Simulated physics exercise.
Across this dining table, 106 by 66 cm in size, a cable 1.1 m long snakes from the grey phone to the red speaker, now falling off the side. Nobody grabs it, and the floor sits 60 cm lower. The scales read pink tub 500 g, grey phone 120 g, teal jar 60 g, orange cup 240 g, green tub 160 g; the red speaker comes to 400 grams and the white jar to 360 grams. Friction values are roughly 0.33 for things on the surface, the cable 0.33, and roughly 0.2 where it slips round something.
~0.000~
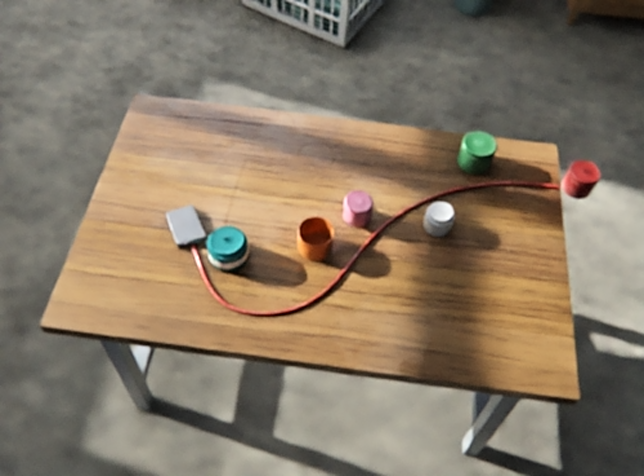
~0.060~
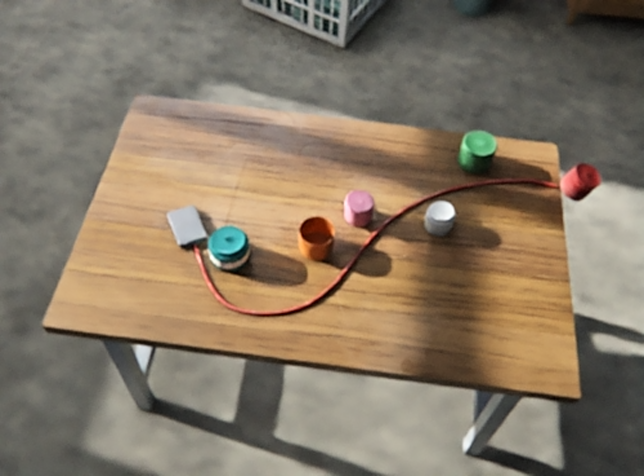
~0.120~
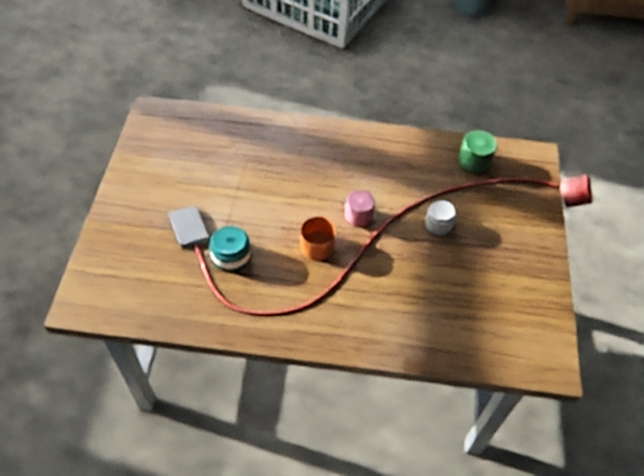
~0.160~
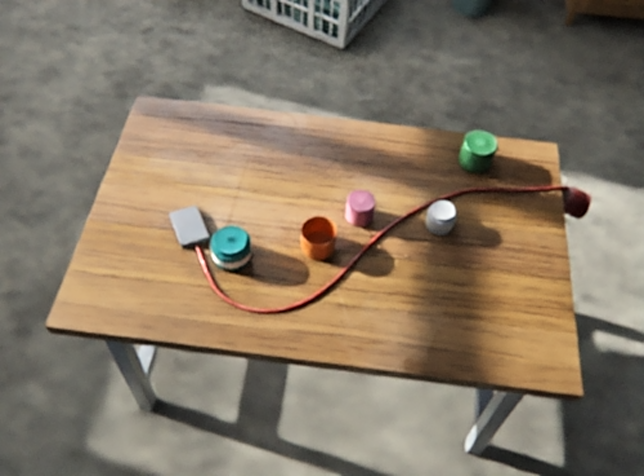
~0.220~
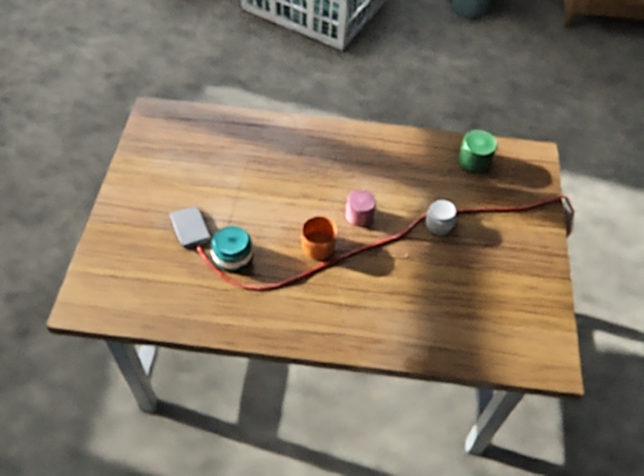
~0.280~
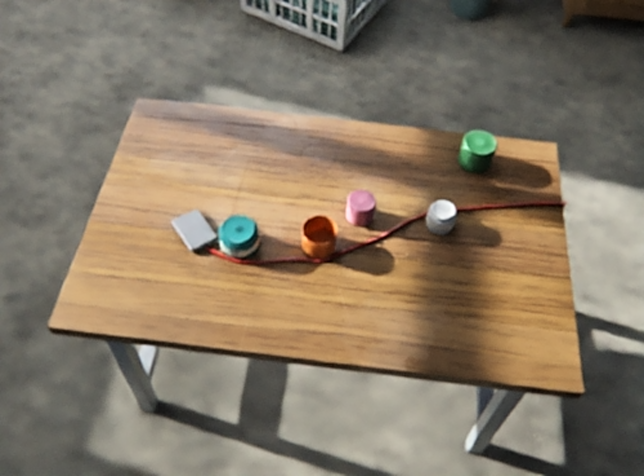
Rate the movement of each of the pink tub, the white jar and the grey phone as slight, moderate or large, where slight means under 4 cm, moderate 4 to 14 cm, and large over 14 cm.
Ratings - pink tub: Slight; white jar: Slight; grey phone: Large.
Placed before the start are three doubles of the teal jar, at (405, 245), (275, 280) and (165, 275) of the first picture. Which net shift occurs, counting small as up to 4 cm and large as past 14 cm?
Taken in order, they show a medium amount of movement, a lot of movement, and finally only a little movement.
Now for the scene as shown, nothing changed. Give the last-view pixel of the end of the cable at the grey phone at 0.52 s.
Close to (360, 262) in the last picture.
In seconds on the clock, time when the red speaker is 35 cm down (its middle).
At 0.36 s.
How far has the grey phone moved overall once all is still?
Net shift for the grey phone is 70 cm.
After 0.5 s, the cable's tail end at (360, 262); grey phone 36 cm off its start, teal jar 26 cm off its start, red speaker over the edge.
After 0.7 s, the cable's tail end at (480, 276); grey phone 62 cm off its start, teal jar 31 cm off its start, red speaker over the edge.
After 1.0 s, the cable's tail end at (485, 272); grey phone 69 cm off its start at (507, 281), teal jar 31 cm off its start at (294, 141), red speaker over the edge.
After 1.2 s, the cable's tail end at (485, 272); grey phone 69 cm off its start, teal jar 31 cm off its start, red speaker over the edge.
After 2.4 s, the cable's tail end at (485, 272); grey phone 69 cm off its start at (507, 280), white jar 0 cm off its start at (444, 210), pink tub 0 cm off its start at (362, 200), teal jar 31 cm off its start at (295, 141).
